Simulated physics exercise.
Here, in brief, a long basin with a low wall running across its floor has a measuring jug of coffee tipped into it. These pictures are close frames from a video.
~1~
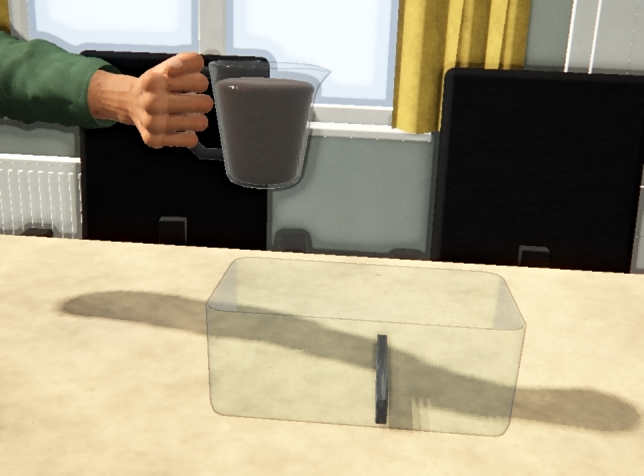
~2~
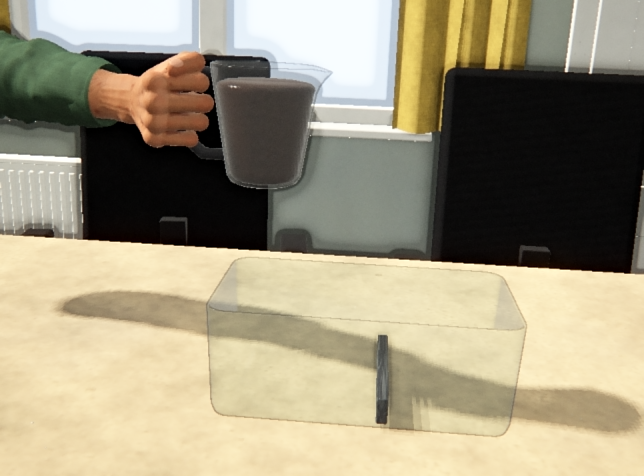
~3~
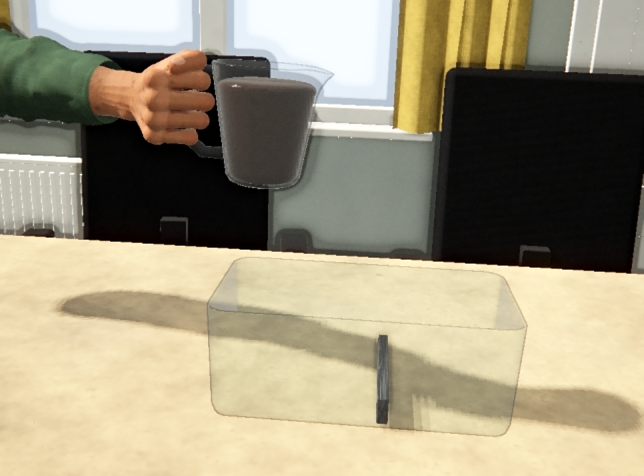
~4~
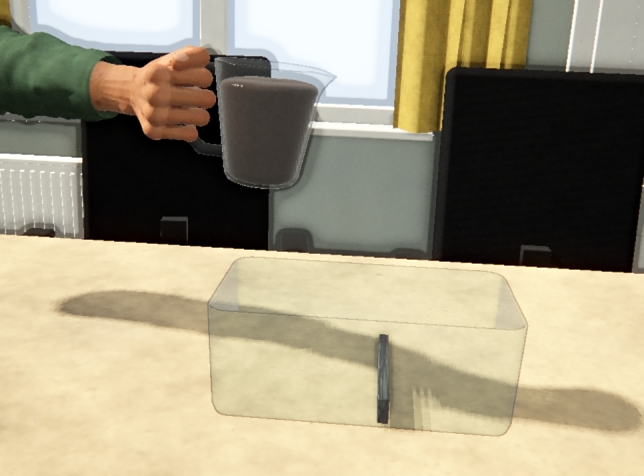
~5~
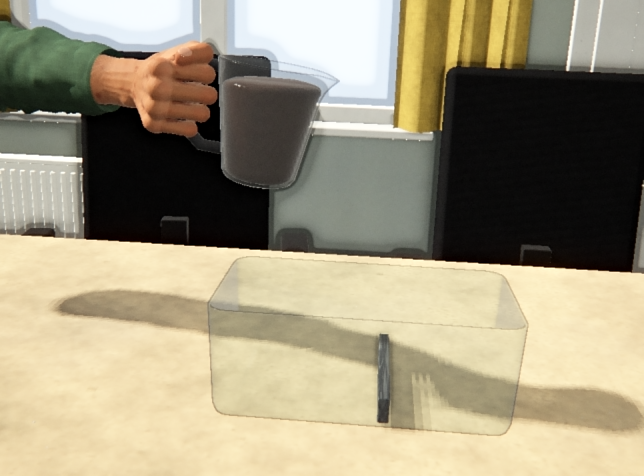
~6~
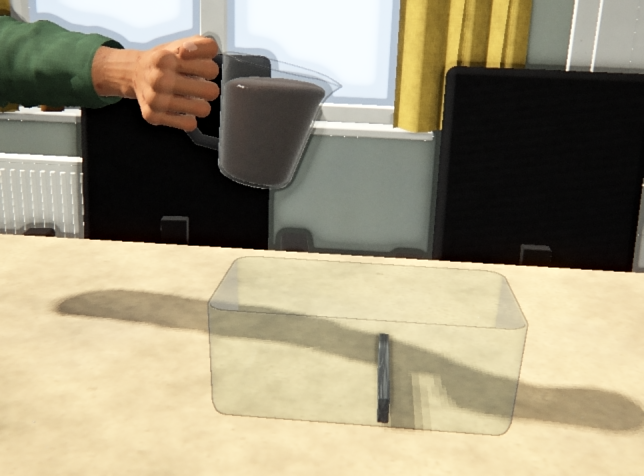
A room with yellow curtains, bright windows and dark chair backs is seen across a pale tabletop from a still, slightly raised view. At upper left, a green-sleeved hand grips a clear jug of greyish-brown coffee, above and behind a transparent long basin with a low dark wall inside. The hand first holds the jug nearly upright, then gradually tilts it slightly rightward, the coffee staying inside.
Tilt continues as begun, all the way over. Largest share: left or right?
More to the right.
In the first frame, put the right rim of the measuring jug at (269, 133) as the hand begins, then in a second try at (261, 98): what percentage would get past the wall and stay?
You'd get 10 percent from the first and 10 percent from the second.
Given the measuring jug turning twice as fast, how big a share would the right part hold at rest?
45 per cent or thereabouts.
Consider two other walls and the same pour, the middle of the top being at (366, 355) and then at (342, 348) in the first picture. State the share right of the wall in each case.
Roughly 85 per cent first and roughly 95 per cent second.
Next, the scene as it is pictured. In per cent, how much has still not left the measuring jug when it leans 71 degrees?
I'd put it near 75 %.
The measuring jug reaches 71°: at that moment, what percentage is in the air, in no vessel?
About 20 %.
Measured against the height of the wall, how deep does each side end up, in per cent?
I'd say close to 20 per cent on the left side and 60 on the right.
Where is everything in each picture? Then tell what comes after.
In the first frame, it leans 0°; its right rim is at (332, 70); the coffee meets the walls at (219, 81) and (316, 85); the long basin's rim runs from (221, 282) to (513, 301); the wall's top is at (382, 365).
In the second frame, it leans 0°; its right rim is at (333, 71); the coffee meets the walls at (220, 80) and (317, 86).
In the third frame, it leans 2°; its right rim is at (335, 73); the coffee meets the walls at (220, 80) and (317, 88).
In the fourth frame, it leans 4°; its right rim is at (337, 75); the coffee meets the walls at (223, 79) and (320, 88).
In the fifth frame, it leans 8°; its right rim is at (340, 79); the coffee meets the walls at (225, 80) and (324, 88).
In the sixth frame, it leans 12°; its right rim is at (343, 85); the coffee meets the walls at (228, 81) and (328, 89).
A moment on, the tilt is 71° and 73 per cent is still to pour, 0 is left of the wall and 4 right of it.
Next, the tilt is 104° and 16 per cent is still to pour, 11 is left of the wall and 50 right of it.
Then the tilt is 108° and 0 per cent is still to pour, 32 is left of the wall and 66 right of it.
Later the tilt is 108° and 0 per cent is still to pour, 34 is left of the wall and 64 right of it.
Finally, 34 per cent lies left of the wall, 64 right of it and 2 outside.
